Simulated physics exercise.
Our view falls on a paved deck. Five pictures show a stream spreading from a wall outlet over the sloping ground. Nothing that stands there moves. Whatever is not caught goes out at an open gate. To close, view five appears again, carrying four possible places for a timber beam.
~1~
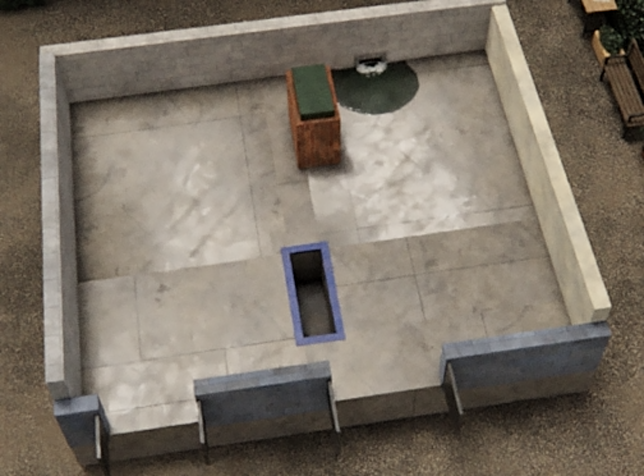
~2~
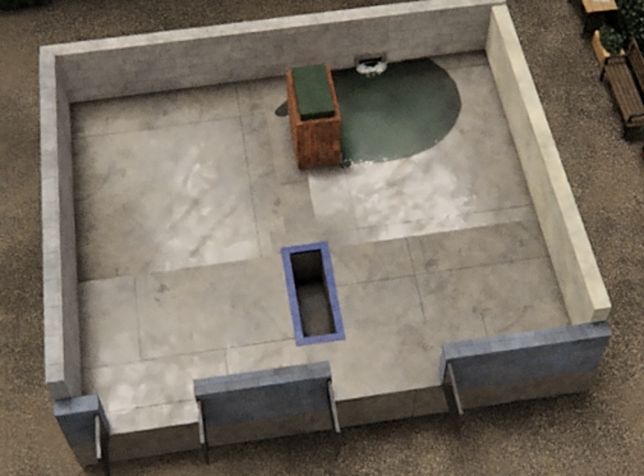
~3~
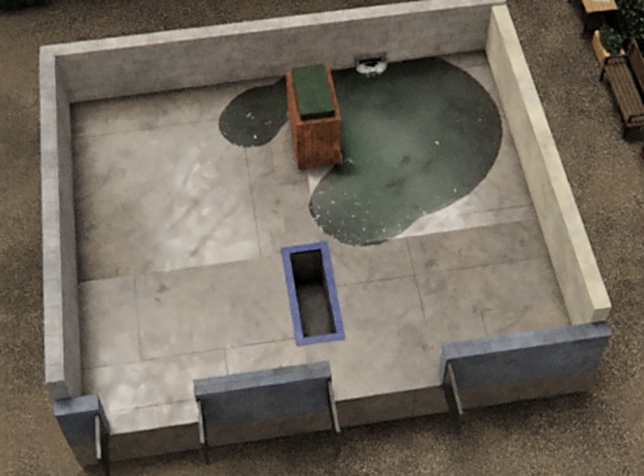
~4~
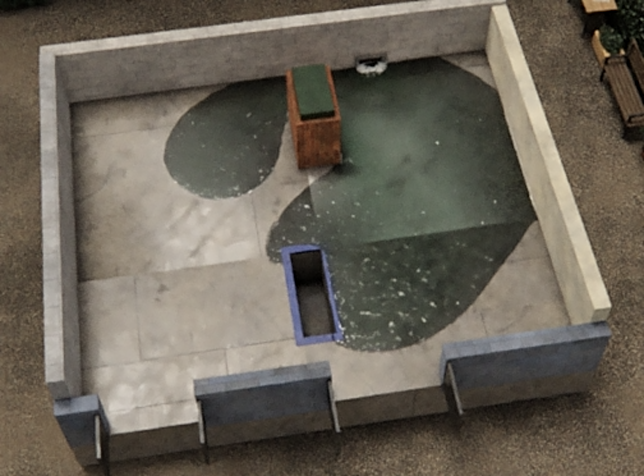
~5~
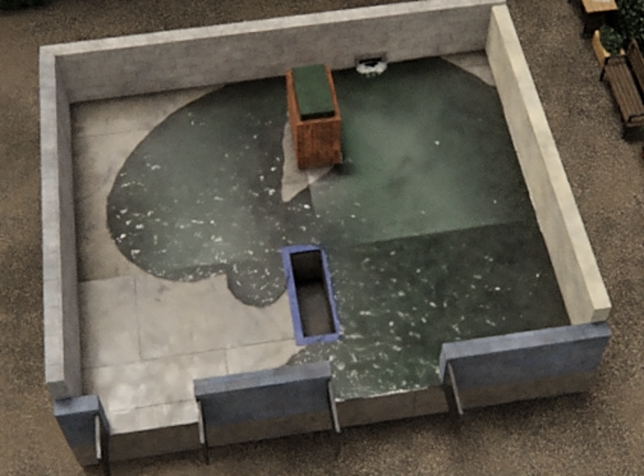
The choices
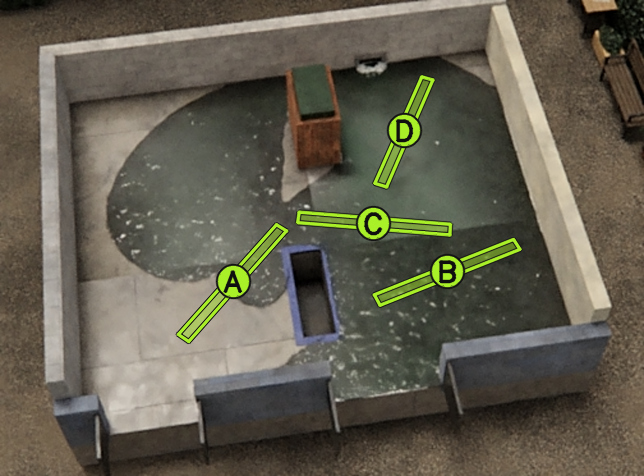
Water spreads from the back wall across the paved deck, surrounding a box and reaching a blue-edged pit.
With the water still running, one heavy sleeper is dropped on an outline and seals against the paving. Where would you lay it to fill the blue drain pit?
I would pick place B.
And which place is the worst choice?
Place C.
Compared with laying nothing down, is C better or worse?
Worse.
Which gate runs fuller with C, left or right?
The left one.
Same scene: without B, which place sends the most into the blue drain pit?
Place D.
In lime, A from (183, 338) to (281, 227); B from (377, 299) to (516, 244); C from (298, 217) to (450, 229); D from (380, 185) to (427, 78).
For place A, about 19 % of the stream goes into the blue drain pit, about 81 % out by the gates.
For place B, about 59 % of the stream goes into the blue drain pit, about 41 % out by the gates.
For place C, about 5 % of the stream goes into the blue drain pit, about 95 % out by the gates.
For place D, about 35 % of the stream goes into the blue drain pit, about 65 % out by the gates.
